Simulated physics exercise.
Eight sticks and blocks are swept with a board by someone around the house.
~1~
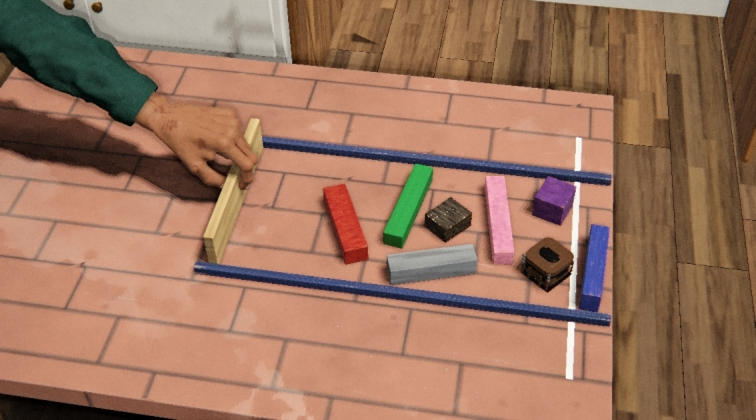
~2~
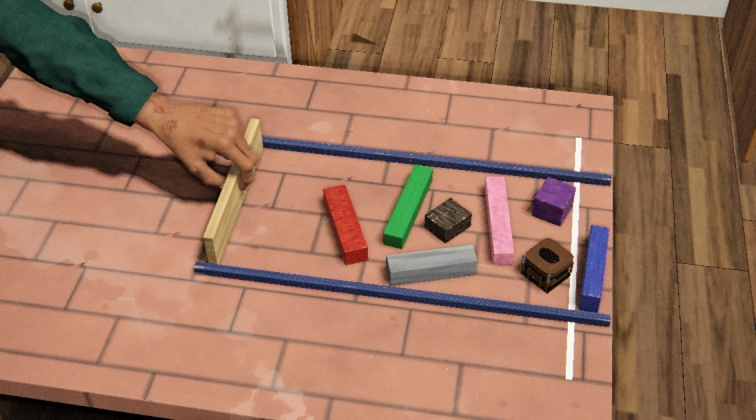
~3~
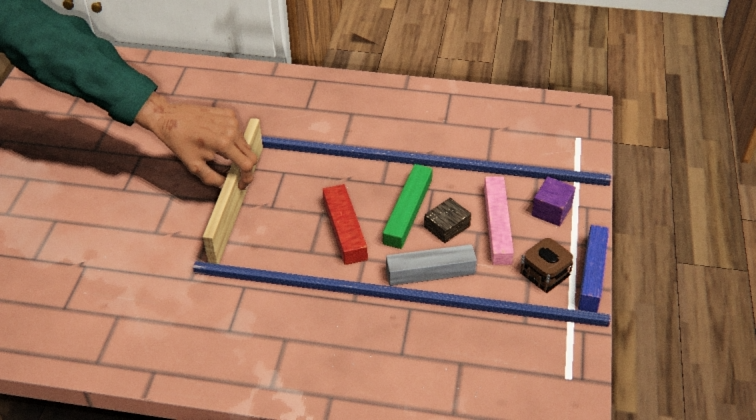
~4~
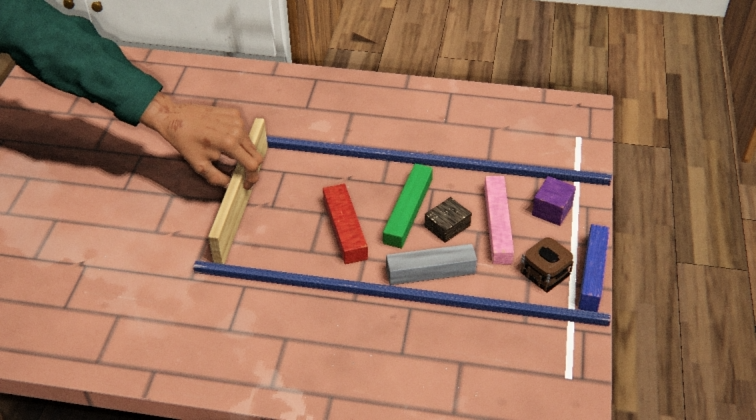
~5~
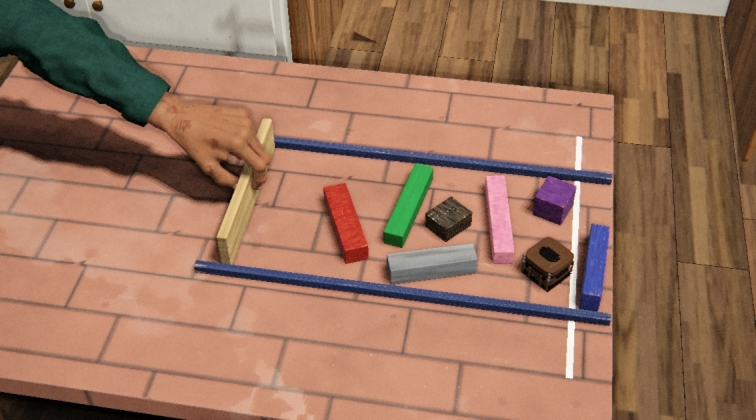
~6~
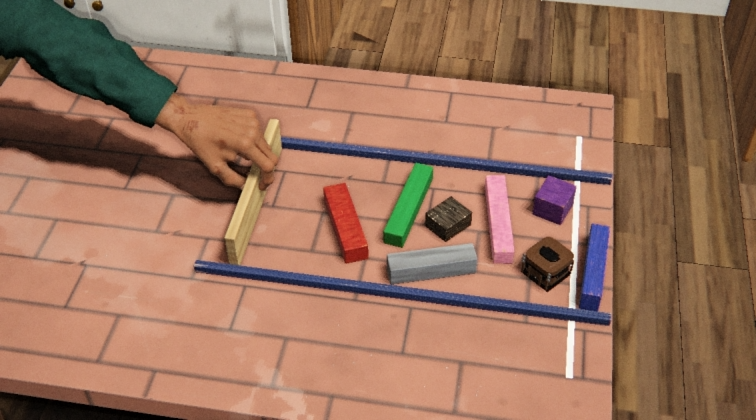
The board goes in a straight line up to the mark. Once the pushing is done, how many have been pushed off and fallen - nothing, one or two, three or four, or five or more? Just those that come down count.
By then five or more have fallen.
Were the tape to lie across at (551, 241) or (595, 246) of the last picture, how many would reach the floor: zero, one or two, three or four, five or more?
In order, you'd get 3 or 4 falling, then five or over.
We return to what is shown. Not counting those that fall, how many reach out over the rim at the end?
The number would be 1.
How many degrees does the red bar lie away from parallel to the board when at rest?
It comes to around 0 degrees.
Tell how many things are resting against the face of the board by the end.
1 in contact.
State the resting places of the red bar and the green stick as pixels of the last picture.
Roughly at (587, 250) and at (611, 231), in that order.
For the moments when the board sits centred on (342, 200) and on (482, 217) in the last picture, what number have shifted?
The count reaches 1 first and 8 second.
Soon after, none off yet; blue bar at rest near (595, 266); purple block at rest near (554, 200); brown case at rest near (548, 264).
Then, none off yet; blue bar moving near (605, 268); purple block moved about its own width near (583, 194); brown case moved about its own width near (572, 262).
At rest, the number that fall off is five or more; fallen, grey stick, black block, pink bar, brown case, purple block and blue bar.
